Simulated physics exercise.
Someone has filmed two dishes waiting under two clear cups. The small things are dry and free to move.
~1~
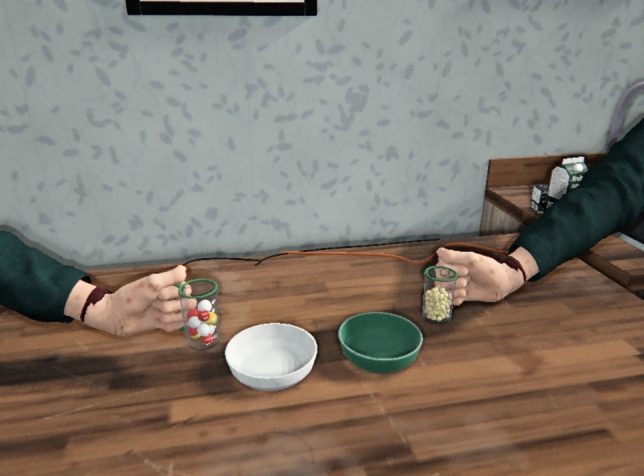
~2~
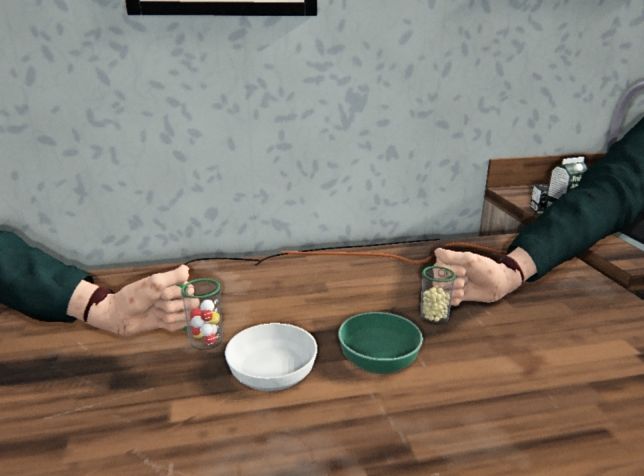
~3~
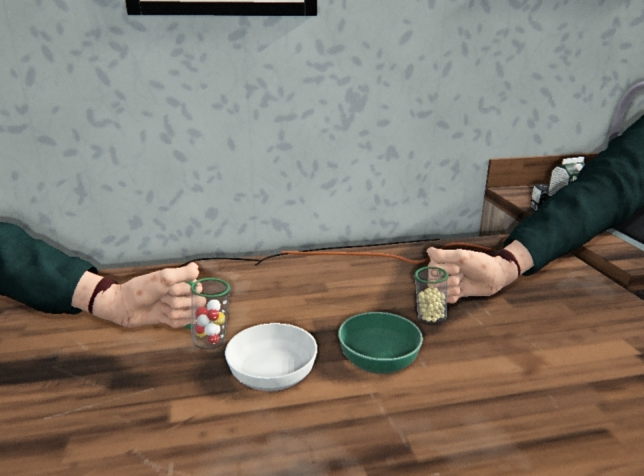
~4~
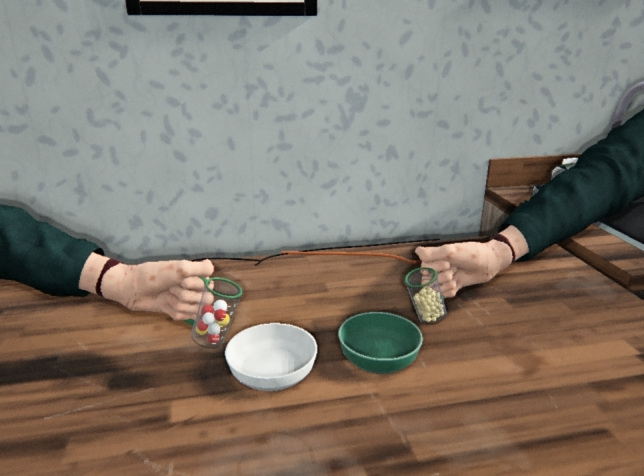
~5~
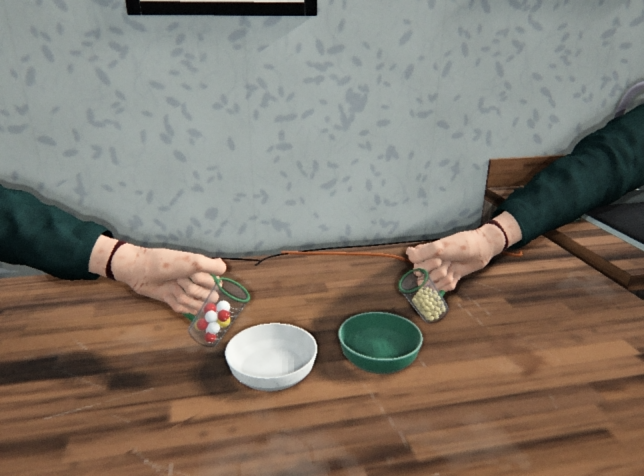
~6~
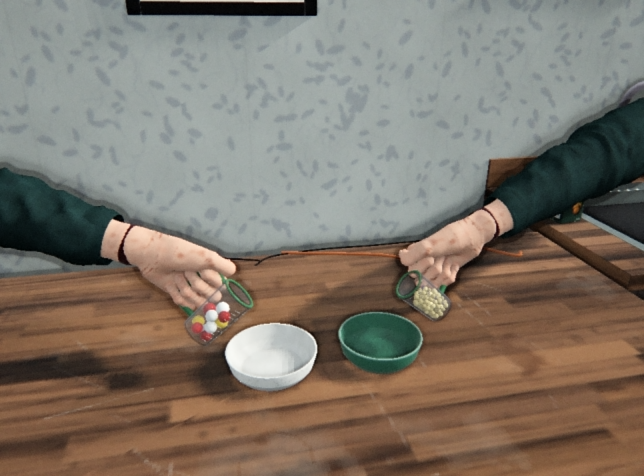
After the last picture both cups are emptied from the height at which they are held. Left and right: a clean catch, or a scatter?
Left dish catches the lot, right dish catches the lot.
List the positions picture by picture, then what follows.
The first picture shows left dish at (277, 380), empty; left cup at (201, 315), holding glass marbles, just above its dish; right dish at (394, 362), empty; right cup at (439, 295), holding soya beans, just above its dish.
The second picture shows left cup at (204, 315), upright; right cup at (437, 295), upright.
The third picture shows left cup at (210, 314), tipped 7°; right cup at (432, 296), tipped 7°.
The fourth picture shows left cup at (215, 313), tipped 20°; right cup at (427, 297), tipped 20°.
The fifth picture shows left cup at (218, 313), tipped 34°; right cup at (425, 297), tipped 34°.
The sixth picture shows left dish at (277, 380); left cup at (218, 313), tipped 48°; right dish at (394, 362); right cup at (425, 297), tipped 48°.
Then, 0.46 s after the last picture, left, all still in the cup; right, all still in the cup.
Then, 0.87 s after the last picture, left, about two thirds still in the cup, a small part in the dish, about a quarter in the air; right, most still in the cup, a small part in the dish, a stray few in the air.
Then, 1.22 s after the last picture, left, all in the dish; right, all in the dish.
At rest, left, all in the dish, none outside the dish; right, all in the dish, none outside the dish.
